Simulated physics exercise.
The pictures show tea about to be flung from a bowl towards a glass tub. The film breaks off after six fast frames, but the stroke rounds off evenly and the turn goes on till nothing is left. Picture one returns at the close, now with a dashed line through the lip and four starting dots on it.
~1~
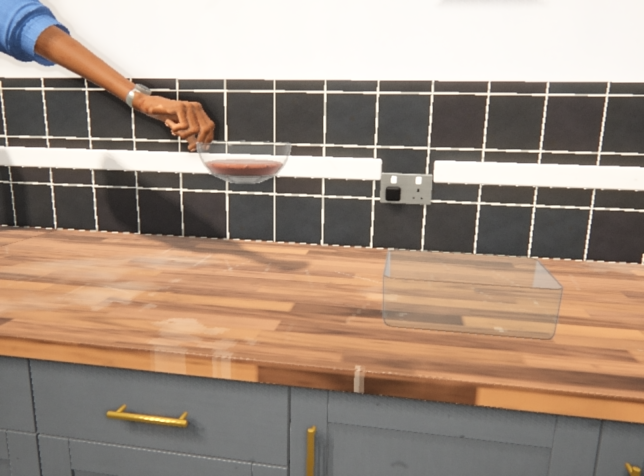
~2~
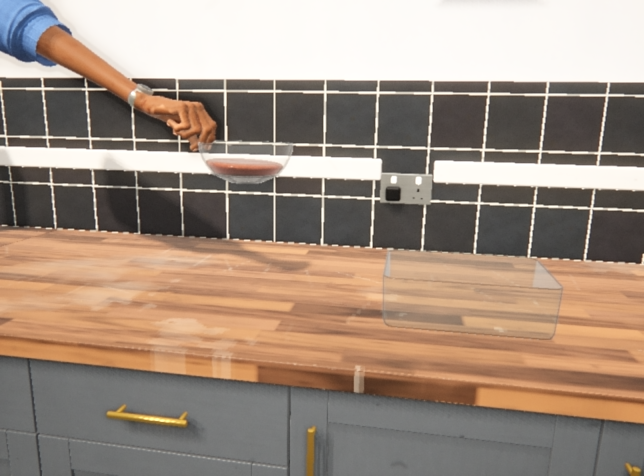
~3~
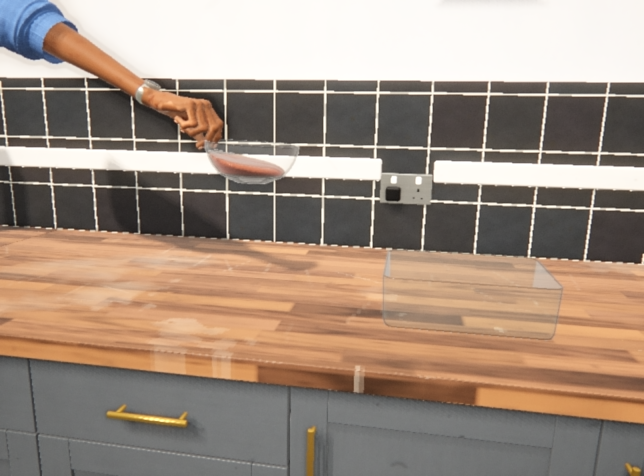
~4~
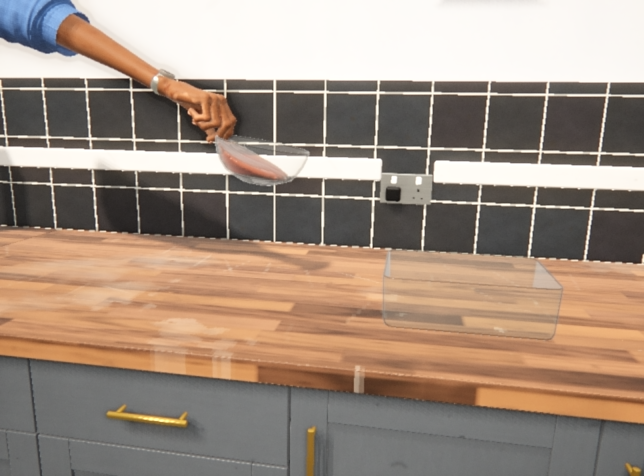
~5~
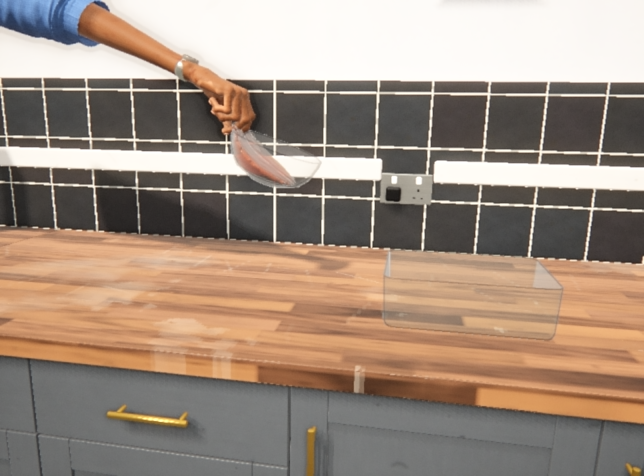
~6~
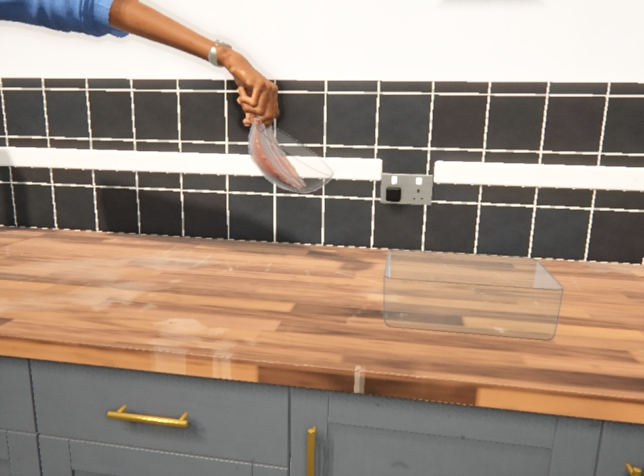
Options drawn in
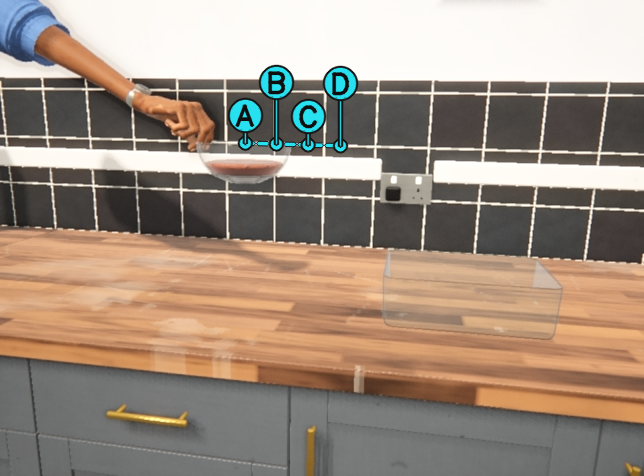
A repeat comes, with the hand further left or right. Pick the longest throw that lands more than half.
Go for A.
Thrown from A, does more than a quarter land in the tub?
Yes.
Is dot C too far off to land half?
No, that is safe.
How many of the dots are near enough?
All four.
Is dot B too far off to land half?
No.
On the marked copy, A at (245, 143); B at (276, 144); C at (308, 144); D at (340, 145).
With A, about 66 % lands in the tub, 19 % falls short and 16 % goes beside or beyond.
With B, about 78 % lands in the tub, 8 % falls short and 13 % goes beside or beyond.
With C, about 85 % lands in the tub, 7 % falls short and 8 % goes beside or beyond.
With D, about 80 % lands in the tub, 6 % falls short and 13 % goes beside or beyond.
